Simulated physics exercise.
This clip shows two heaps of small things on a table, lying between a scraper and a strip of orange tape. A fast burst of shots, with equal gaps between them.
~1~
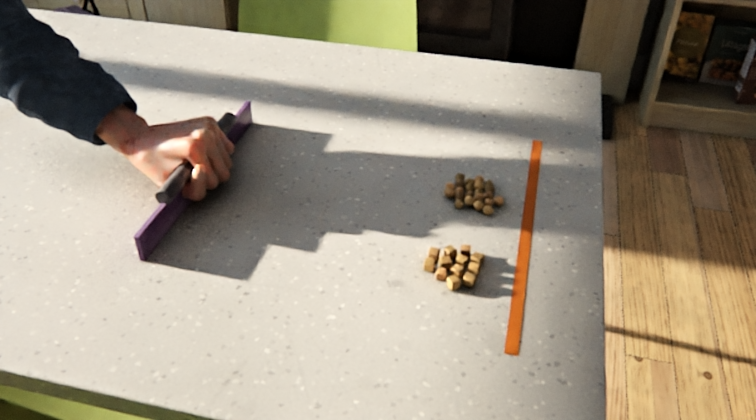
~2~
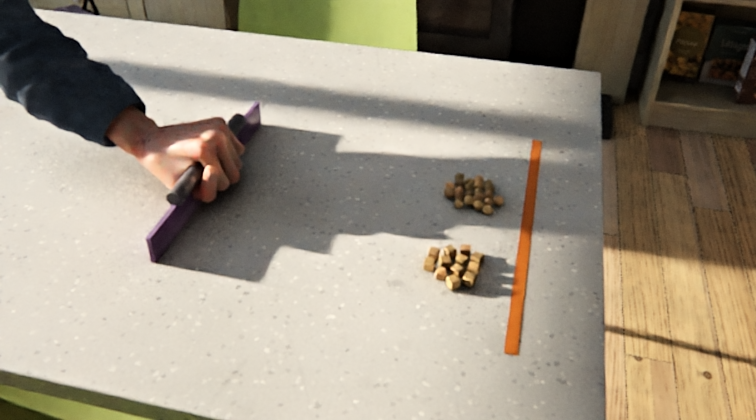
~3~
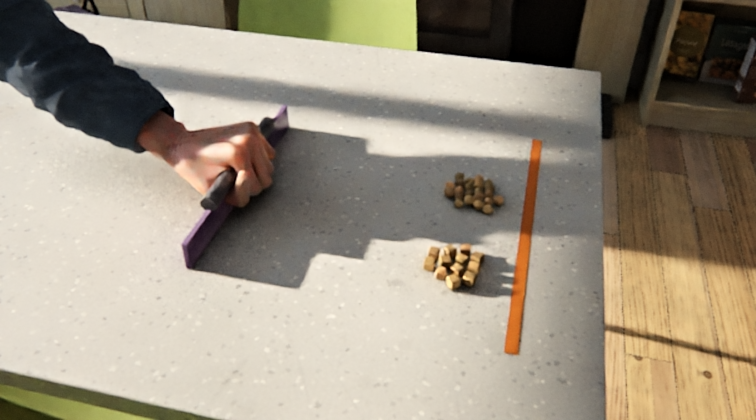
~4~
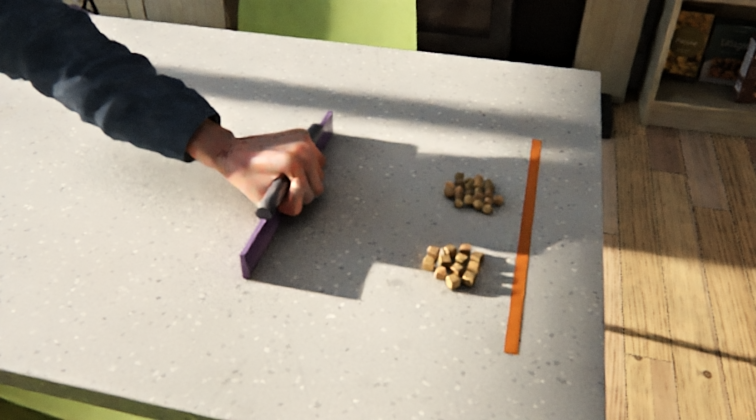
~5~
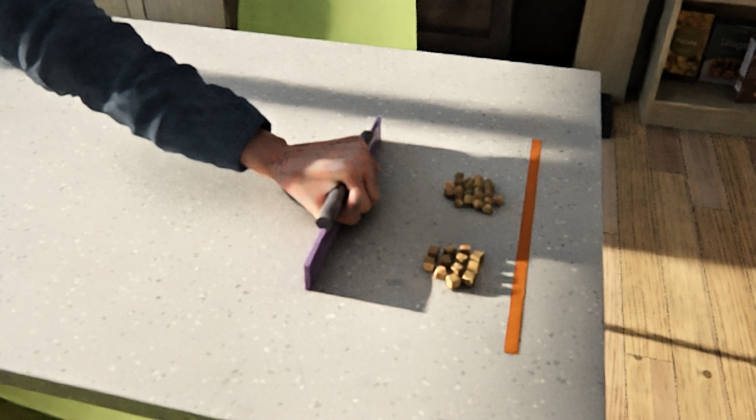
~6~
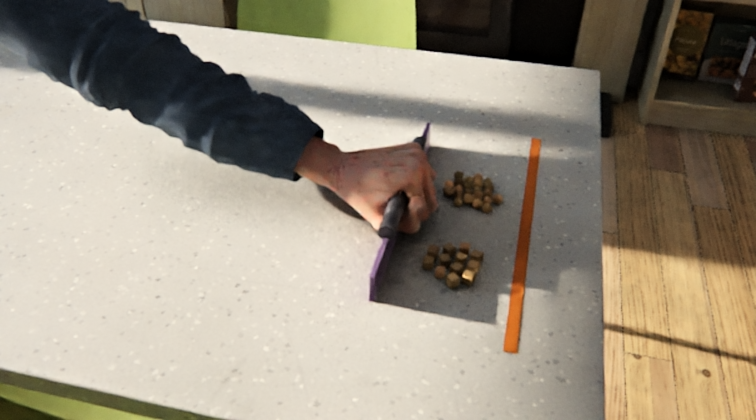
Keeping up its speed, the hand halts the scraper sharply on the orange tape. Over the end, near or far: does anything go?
Outcome: The front handful partly falls; the back handful partly falls.
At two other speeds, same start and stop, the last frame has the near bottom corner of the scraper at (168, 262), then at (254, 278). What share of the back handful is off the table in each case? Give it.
0 %, then 0 %.
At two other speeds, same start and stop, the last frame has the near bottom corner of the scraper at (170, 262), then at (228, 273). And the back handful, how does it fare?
In the first case it holds its place, and in the second case it holds its place.
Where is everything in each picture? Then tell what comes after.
The first frame shows scraper at (149, 236), at rest; orange tape at (537, 149), about a palm's width from the edge; edge at (605, 246); front handful at (458, 272), a few small wooden cubes; back handful at (469, 195), a few dried chickpeas.
The second frame shows scraper at (160, 237); back handful at (469, 195).
The third frame shows scraper at (195, 243); front handful at (457, 271).
The fourth frame shows scraper at (251, 253); back handful at (469, 194).
The fifth frame shows scraper at (313, 264); front handful at (457, 271).
The sixth frame shows scraper at (377, 274); orange tape at (536, 147); edge at (603, 244); front handful at (457, 270); back handful at (468, 193).
Then, 0.08 s after the last picture, scraper still moving, near (487, 201); front handful all on the table, its front near (508, 267); back handful all on the table, its front near (539, 230).
Then, 0.18 s after the last picture, scraper stopped at the orange tape; front handful all on the table, its front near (632, 316); back handful all on the table, its front near (653, 287).
Then, 0.46 s after the last picture, scraper stopped at the orange tape; front handful all over the edge; back handful all over the edge.
At rest, scraper stopped at the orange tape; front handful all over the edge; back handful all over the edge.
